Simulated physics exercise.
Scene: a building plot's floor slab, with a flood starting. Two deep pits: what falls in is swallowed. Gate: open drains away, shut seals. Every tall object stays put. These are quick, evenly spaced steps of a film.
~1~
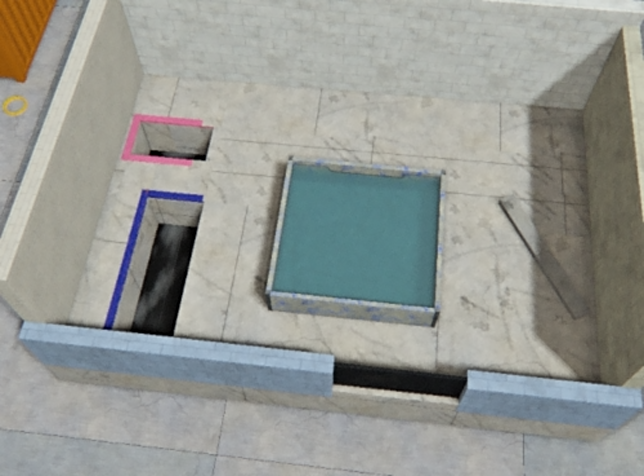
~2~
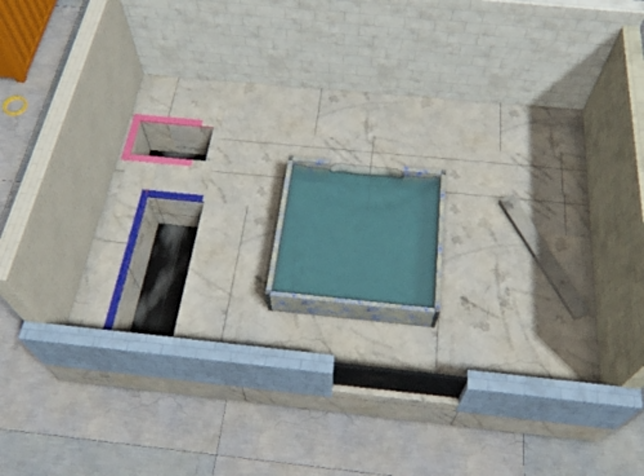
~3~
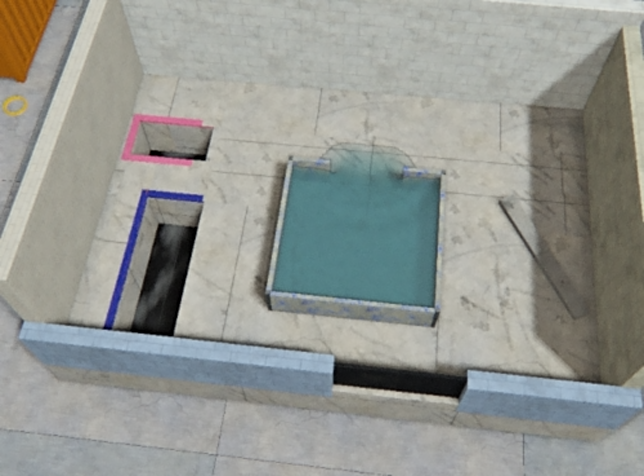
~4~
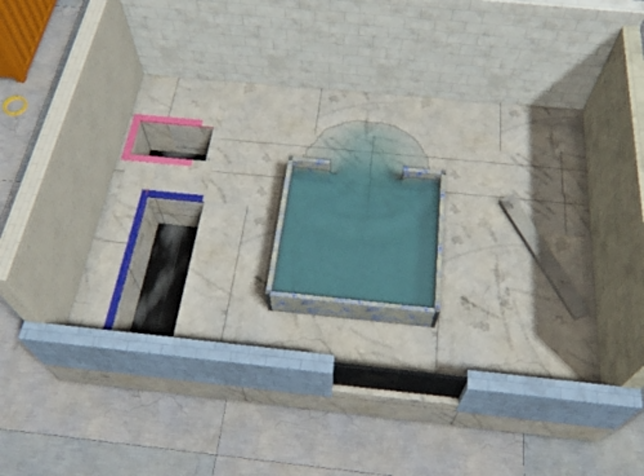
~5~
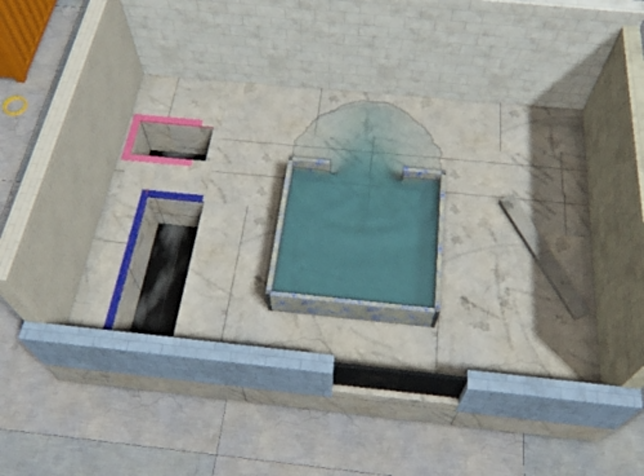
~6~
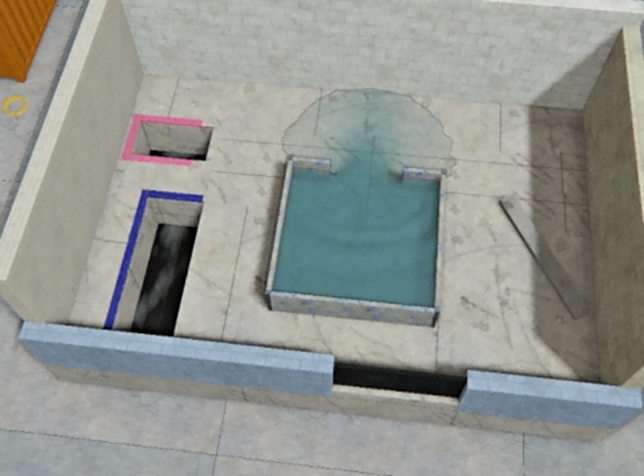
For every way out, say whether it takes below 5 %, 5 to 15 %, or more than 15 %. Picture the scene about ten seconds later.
It ends like this: The gate takes below 5 %; the blue pit takes below 5 %; the pink pit takes more than 15 %.
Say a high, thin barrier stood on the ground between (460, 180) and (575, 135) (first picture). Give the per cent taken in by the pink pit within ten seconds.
Pink: 30 %.
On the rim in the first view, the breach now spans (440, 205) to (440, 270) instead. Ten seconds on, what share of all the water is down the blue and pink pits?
Near enough: Blue 14 percent, pink 4 percent.
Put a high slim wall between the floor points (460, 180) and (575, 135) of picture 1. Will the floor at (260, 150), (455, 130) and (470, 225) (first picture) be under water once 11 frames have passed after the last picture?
First spared, second submerged, third spared.
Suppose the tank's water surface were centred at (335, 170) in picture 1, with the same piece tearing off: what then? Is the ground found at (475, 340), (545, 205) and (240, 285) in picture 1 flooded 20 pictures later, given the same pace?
Outcome, in sequence: Unwetted, wetted, unwetted.
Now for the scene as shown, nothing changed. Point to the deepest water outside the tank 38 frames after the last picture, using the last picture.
Point to roughly (579, 291).
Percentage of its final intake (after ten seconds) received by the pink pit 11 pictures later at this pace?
Around 0 in a hundred.
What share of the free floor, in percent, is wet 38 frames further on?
Roughly 50 percent.
A moment on, water covers 15 % of the floor; the gate 0 %, the blue pit 0 %, the pink pit 0 %.
Next, water covers 25 % of the floor; the gate 0 %, the blue pit 0 %, the pink pit 0 %.
Then, water covers 40 % of the floor; the gate 0 %, the blue pit 0 %, the pink pit 3 %.
Later, water covers 50 % of the floor; the gate 0 %, the blue pit 1 %, the pink pit 14 %.
In the end, water covers 70 % of the floor; the gate 0 %, the blue pit 2 %, the pink pit 26 %.
